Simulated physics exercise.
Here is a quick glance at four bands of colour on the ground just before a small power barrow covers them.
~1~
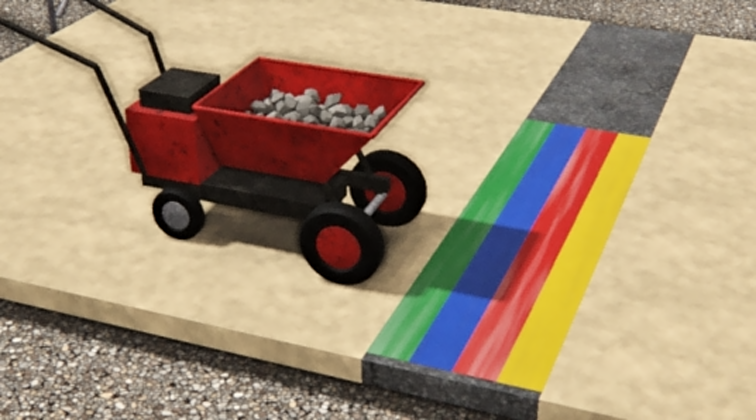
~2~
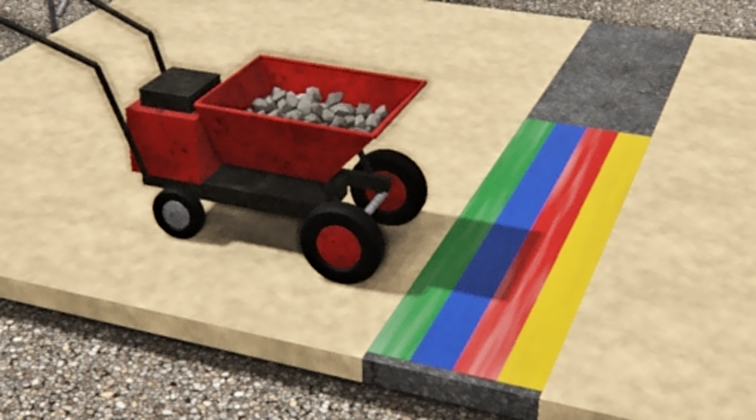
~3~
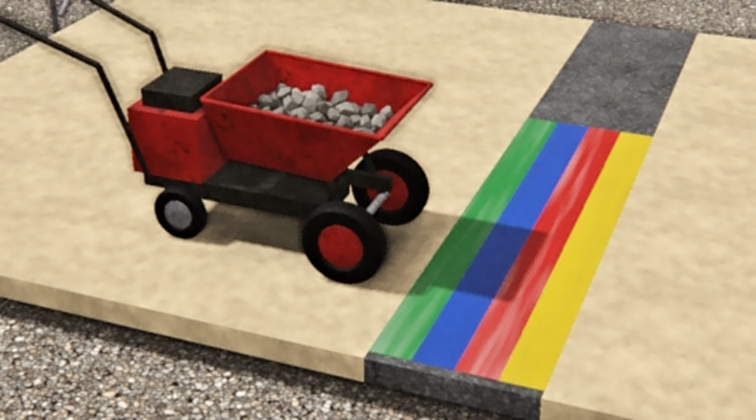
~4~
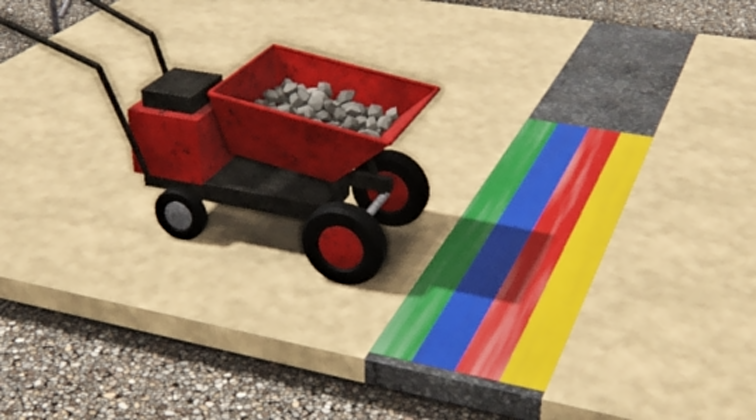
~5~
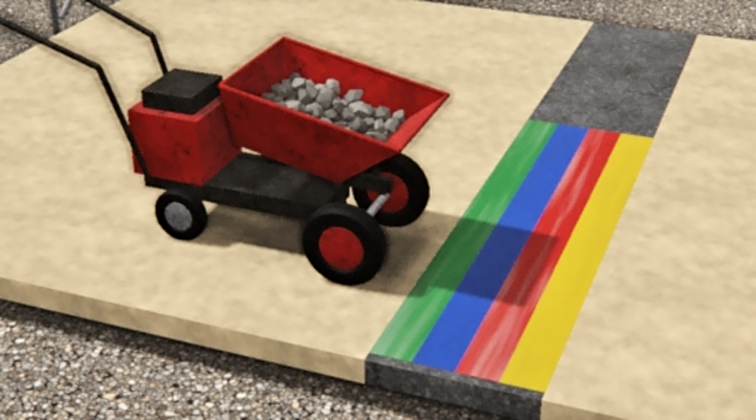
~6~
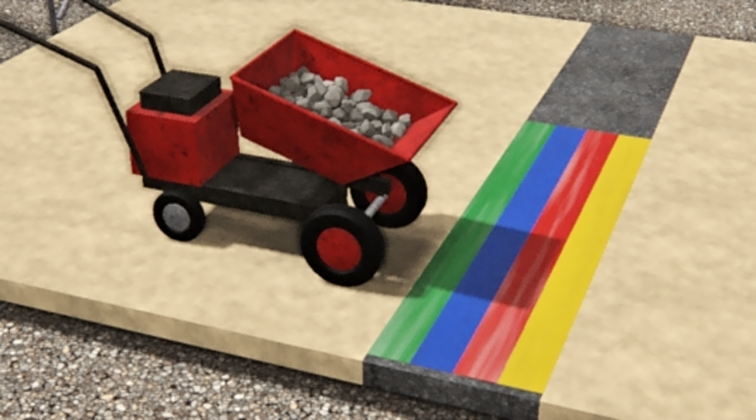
A small red power barrow with black handles and a skip of grey broken stones stands on a pale slab edged by gravel, seen from above at an angle. To its right, green, blue, red and yellow strips lie side by side between dark grey patches. The skip gradually tilts forward to the right, its rear rising, while the wheels and camera stay almost still.
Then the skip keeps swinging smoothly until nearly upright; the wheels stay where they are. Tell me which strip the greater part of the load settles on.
The greater part settles on the red strip.
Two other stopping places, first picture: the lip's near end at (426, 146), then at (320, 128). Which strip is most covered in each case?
First spot: Yellow; second spot: The blue one.
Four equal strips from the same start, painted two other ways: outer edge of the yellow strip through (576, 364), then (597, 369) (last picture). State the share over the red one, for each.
I'd say about 40 % for the first and about 30 % for the second.
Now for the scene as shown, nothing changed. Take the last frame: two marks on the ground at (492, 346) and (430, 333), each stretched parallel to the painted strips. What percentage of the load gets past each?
Around 50 in a hundred for the first, 90 in a hundred for the second.
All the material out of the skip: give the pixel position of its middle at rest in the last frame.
Somewhere around (537, 283) in the final view.
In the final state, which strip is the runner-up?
The answer is the yellow strip.
Shortly afterwards, skip tipped steeply; the whole lot in the skip.
Next, skip tipped right over; near half in the skip; a little over the blue strip; near a third over the red strip; a little over the yellow strip.
Some moments later, skip tipped right over; a little in the skip; a little over the blue strip; near a third over the red strip; near a quarter over the yellow strip; a little off the paint.
In the end, skip tipped right over; a little in the skip; none at all over the green strip; a little over the blue strip; near a third over the red strip; near a quarter over the yellow strip; a little off the paint.
